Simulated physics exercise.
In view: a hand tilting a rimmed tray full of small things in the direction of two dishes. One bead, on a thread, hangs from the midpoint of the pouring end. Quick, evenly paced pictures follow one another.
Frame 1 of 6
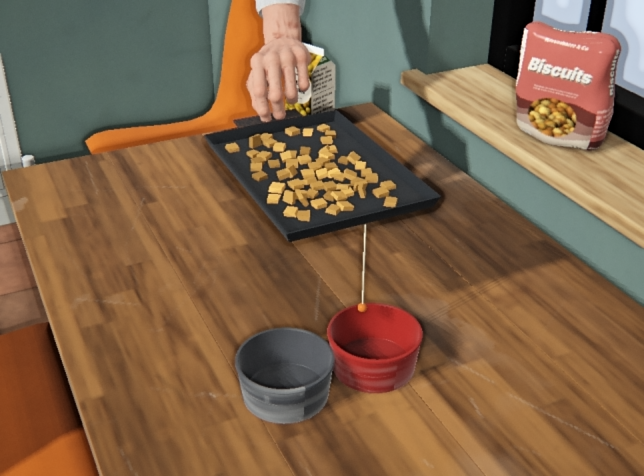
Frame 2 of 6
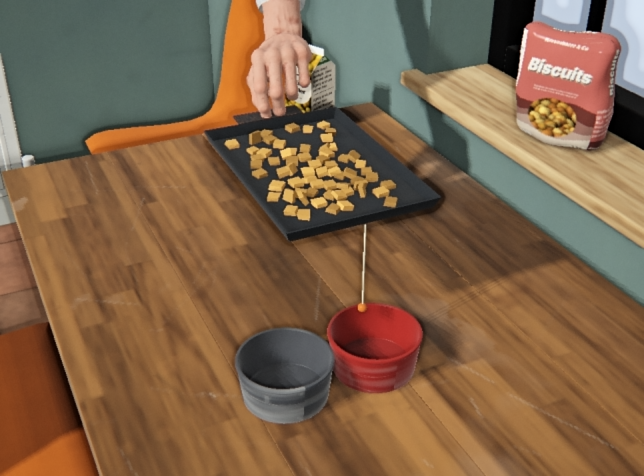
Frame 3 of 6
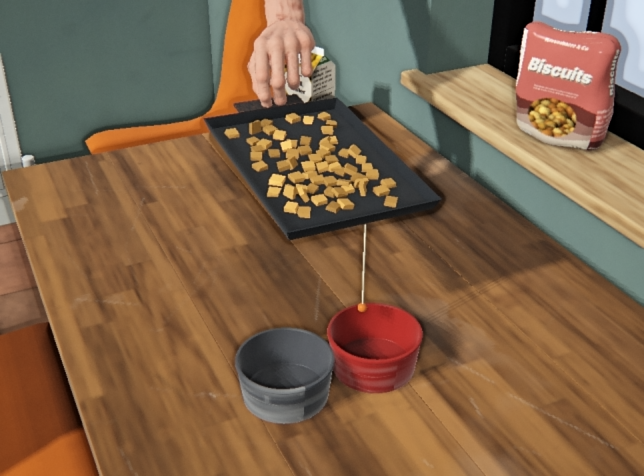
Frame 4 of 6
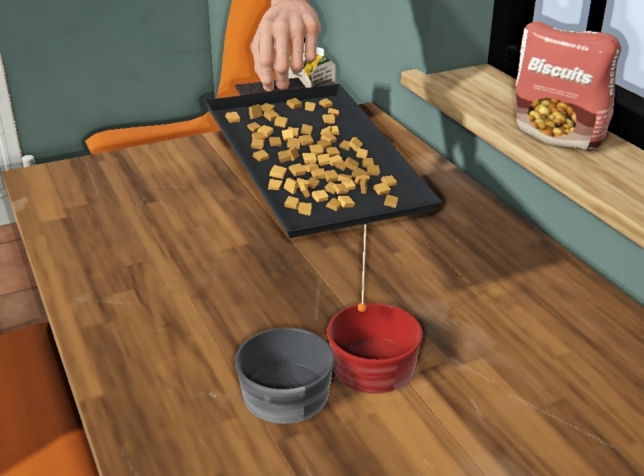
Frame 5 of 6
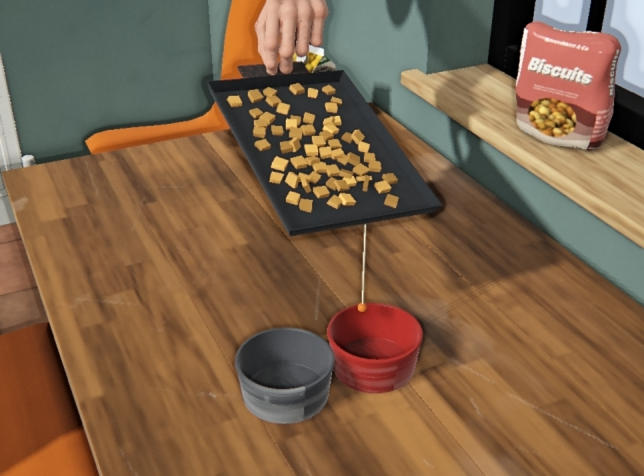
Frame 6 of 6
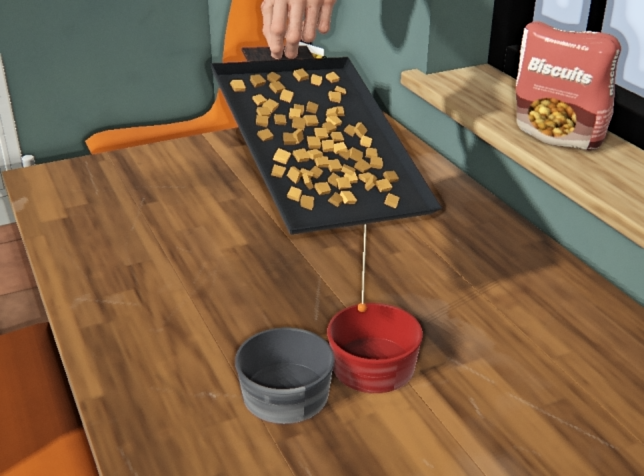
The video shows a hand gradually raising the far end of a dark tray scattered with small golden squares, tilting it toward a gray dish and a red dish on a wooden table, while a few squares shift slightly.
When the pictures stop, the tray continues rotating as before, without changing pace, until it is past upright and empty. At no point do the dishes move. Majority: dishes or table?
The dishes are left with the minor part.
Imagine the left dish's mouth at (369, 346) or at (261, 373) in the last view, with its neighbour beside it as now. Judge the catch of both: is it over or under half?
The pair would catch the greater share the first time and the lesser share the second time.
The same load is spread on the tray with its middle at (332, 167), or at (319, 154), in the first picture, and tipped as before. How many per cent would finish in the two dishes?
Some 30 and then some 20 per cent.
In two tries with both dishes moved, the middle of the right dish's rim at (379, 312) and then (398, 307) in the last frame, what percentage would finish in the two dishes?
You'd get 30 in a hundred first and 60 in a hundred after that.
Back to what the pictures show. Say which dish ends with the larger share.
It's the right side.
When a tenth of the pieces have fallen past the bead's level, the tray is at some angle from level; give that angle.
It sits at roughly 80°.
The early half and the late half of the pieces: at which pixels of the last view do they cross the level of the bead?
About (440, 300), and after that about (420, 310).
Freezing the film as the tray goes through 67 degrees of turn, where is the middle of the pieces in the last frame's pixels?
Near (394, 200).
Soon, tray tipped steeply; nearly all on the tray; a stray few in the air.
A while on, tray tipped past a quarter turn; a stray few on the tray; about a third in the right dish; about half outside both; a small part in the air.
Towards the end, tray tipped past a quarter turn; about a third in the right dish; about two thirds outside both.
Finally, tray tipped past a quarter turn; none in the left dish; about a third in the right dish; about two thirds outside both.
